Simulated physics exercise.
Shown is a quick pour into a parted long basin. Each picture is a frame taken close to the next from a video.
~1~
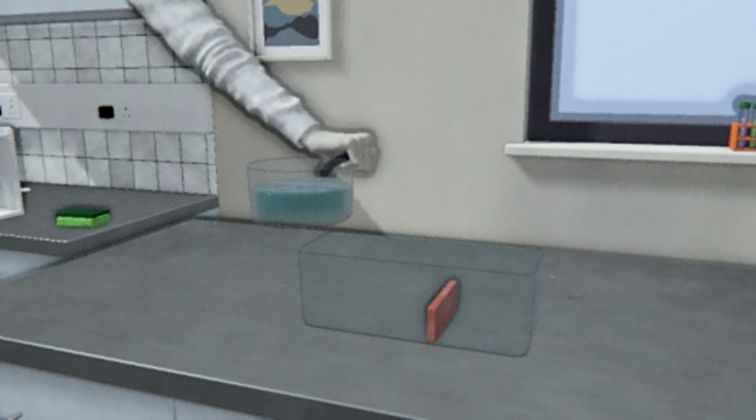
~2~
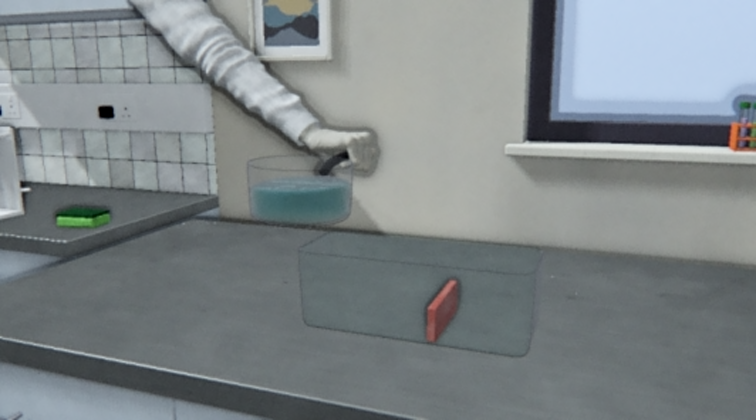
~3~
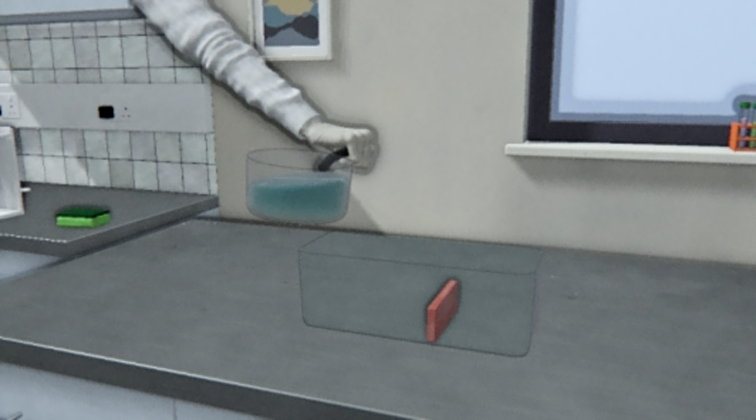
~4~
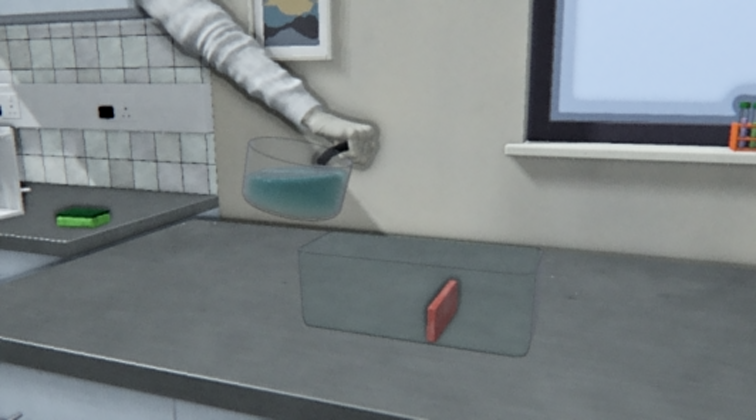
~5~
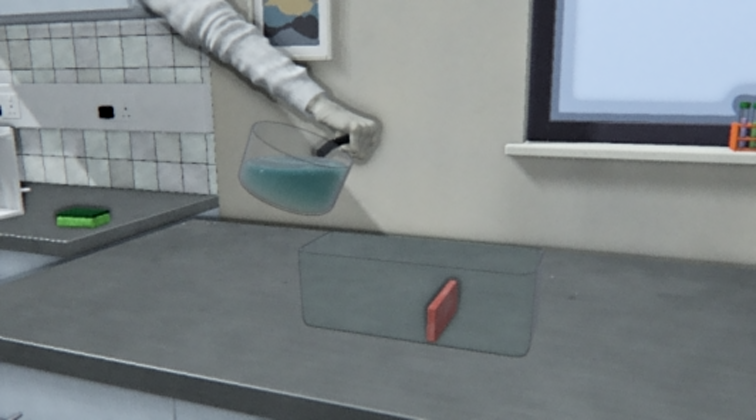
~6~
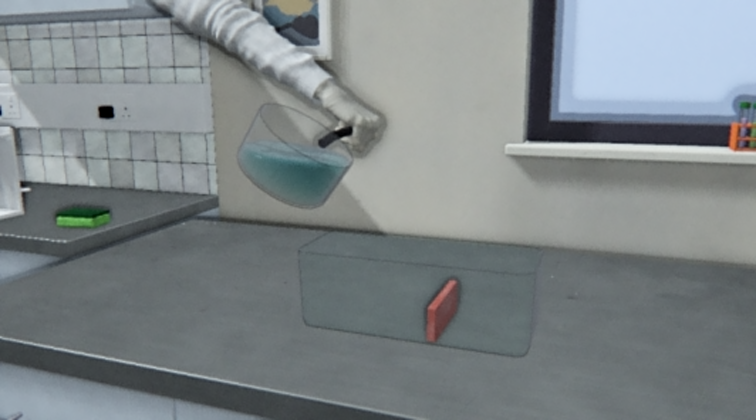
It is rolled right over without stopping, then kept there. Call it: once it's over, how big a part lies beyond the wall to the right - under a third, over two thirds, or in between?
Under a third.
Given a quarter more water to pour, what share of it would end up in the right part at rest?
25 per cent.
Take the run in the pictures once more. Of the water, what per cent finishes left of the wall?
I'd put it near 75 per cent.
A moment on, the saucepan is tipped on its side and 48 per cent is still to pour, 4 is left of the wall and 0 right of it.
Next, the saucepan is tipped right over and 6 per cent is still to pour, 58 is left of the wall and 20 right of it.
Then the saucepan is tipped right over and 1 per cent is still to pour, 57 is left of the wall and 14 right of it.
Later the saucepan is tipped right over and 0 per cent is still to pour, 74 is left of the wall and 17 right of it.
Finally, 74 per cent lies left of the wall, 18 right of it and 8 outside.
